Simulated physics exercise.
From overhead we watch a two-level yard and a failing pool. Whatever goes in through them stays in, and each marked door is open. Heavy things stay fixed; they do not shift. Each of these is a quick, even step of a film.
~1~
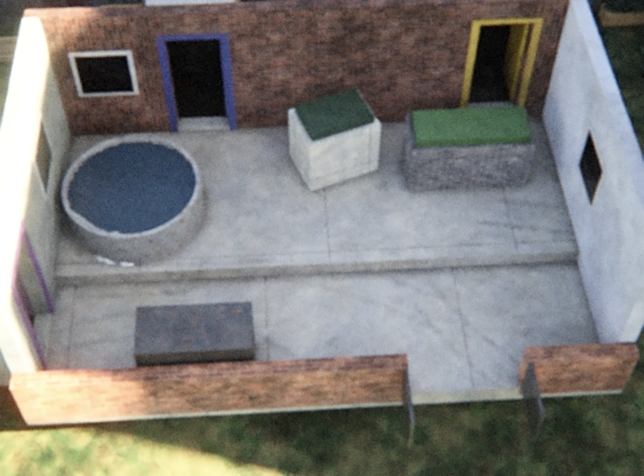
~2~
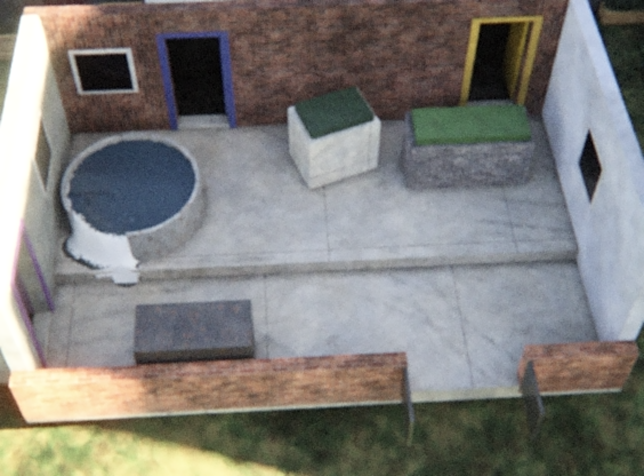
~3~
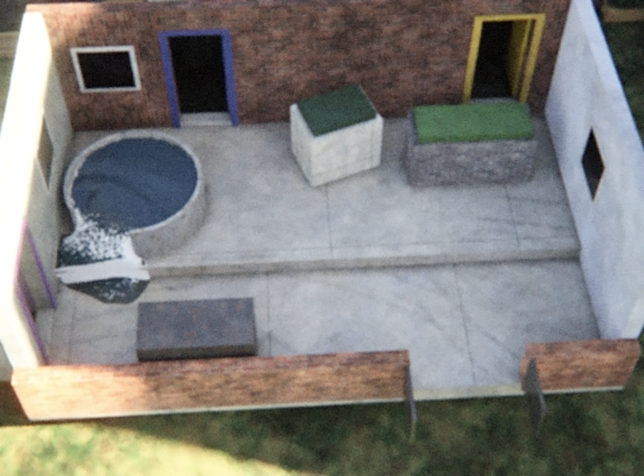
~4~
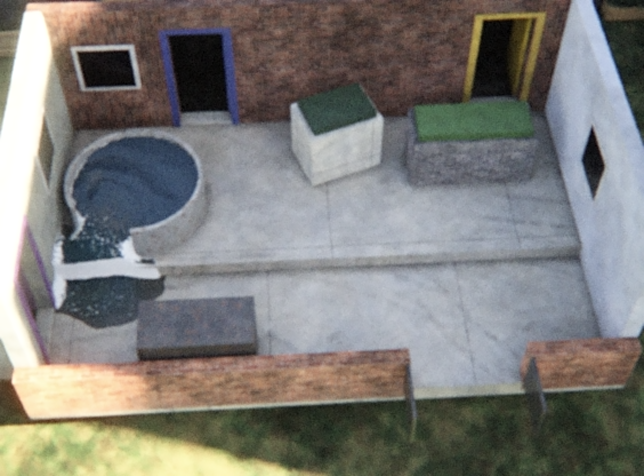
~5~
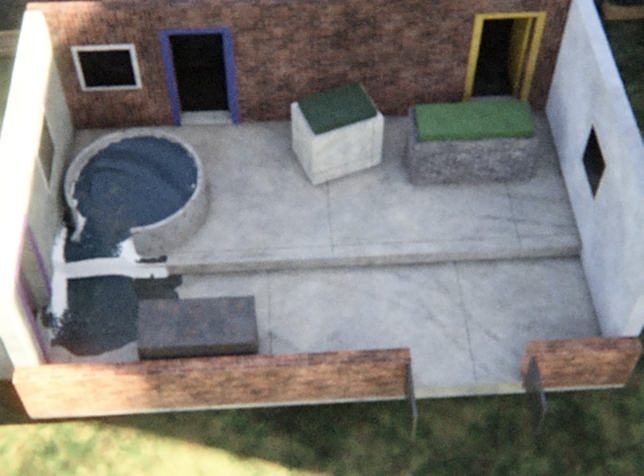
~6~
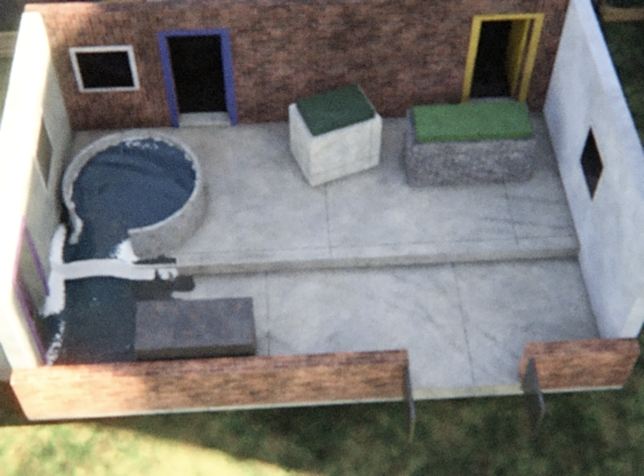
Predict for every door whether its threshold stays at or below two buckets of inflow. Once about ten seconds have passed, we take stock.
The yellow door stays at or below. The blue door stays at or below. The purple door goes above two buckets.
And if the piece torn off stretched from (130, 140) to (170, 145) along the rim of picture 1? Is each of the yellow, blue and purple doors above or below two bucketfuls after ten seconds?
Result: Yellow remains beneath it; blue goes past the limit; purple remains beneath it.
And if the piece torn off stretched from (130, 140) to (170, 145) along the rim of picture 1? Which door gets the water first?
I'd go with the one in blue.
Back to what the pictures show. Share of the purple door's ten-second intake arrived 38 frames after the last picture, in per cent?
It works out at roughly 75 percent of the ten-second total.
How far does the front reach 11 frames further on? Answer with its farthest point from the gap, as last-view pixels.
I'd say around (303, 380).
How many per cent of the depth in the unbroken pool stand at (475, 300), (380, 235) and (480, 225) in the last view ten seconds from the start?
First 14, next 0, last 0 in a hundred.
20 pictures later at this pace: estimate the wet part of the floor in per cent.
By my count, 30 percent.
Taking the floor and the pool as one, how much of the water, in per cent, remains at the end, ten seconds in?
My reckoning gives about 78 %.
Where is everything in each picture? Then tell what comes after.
The first picture shows the round pool at (132, 188) is whole and still.
In the second picture, the front is at (69, 240), out from the gap at (99, 245).
In the third picture, water pours out at (102, 245) and has run to (134, 295).
In the fourth picture, water pours out at (103, 244) and has run to (101, 324).
In the fifth picture, water pours out at (103, 243) and has run to (79, 348).
In the sixth picture, the front is at a hidden place, out from the gap at (101, 245).
A moment on, water covers 15 % of the floor; the yellow door not reached, the blue door not reached, the purple door under two buckets in.
Next, water covers 15 % of the floor; the yellow door not reached, the blue door not reached, the purple door over two buckets in.
Then, water covers 30 % of the floor; the yellow door not reached, the blue door not reached, the purple door far over two buckets in.
Later, water covers 55 % of the floor; the yellow door not reached, the blue door wet at the sill, nothing in, the purple door far over two buckets in.
In the end, water covers 60 % of the floor; the yellow door not reached, the blue door wet at the sill, nothing in, the purple door far over two buckets in.
